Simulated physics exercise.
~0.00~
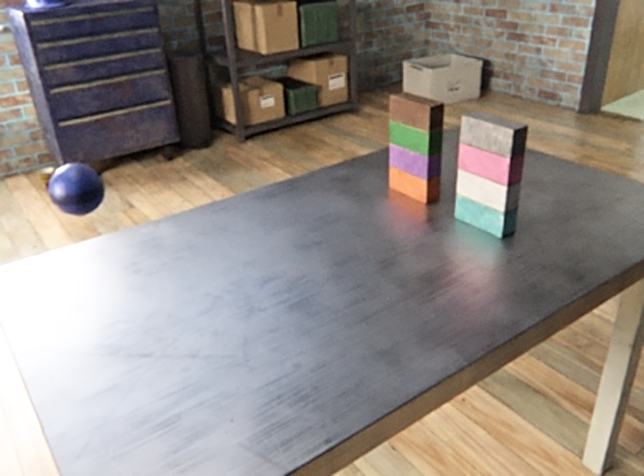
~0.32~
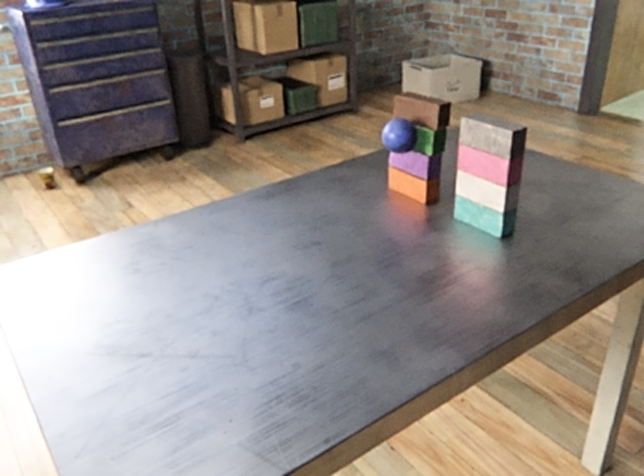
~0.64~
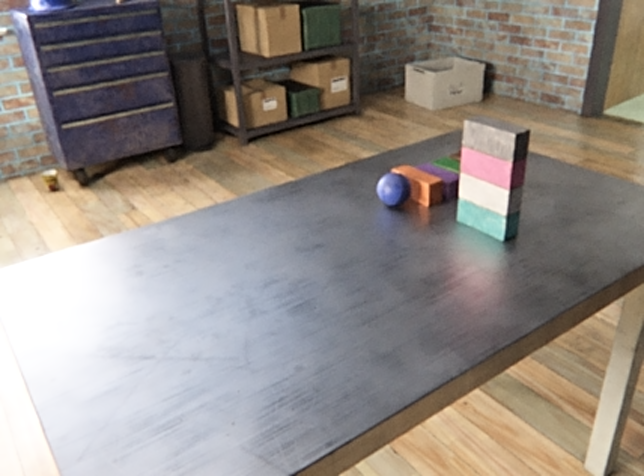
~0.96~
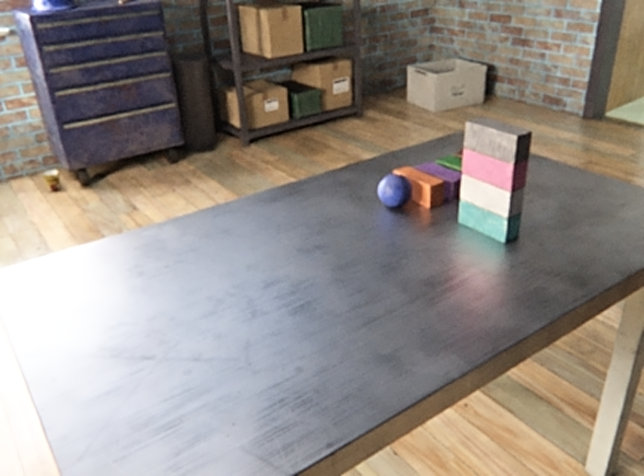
Blue ball flying in from the left and striking a stack of coloured blocks, toppling the upper ones beside a still-standing stack.
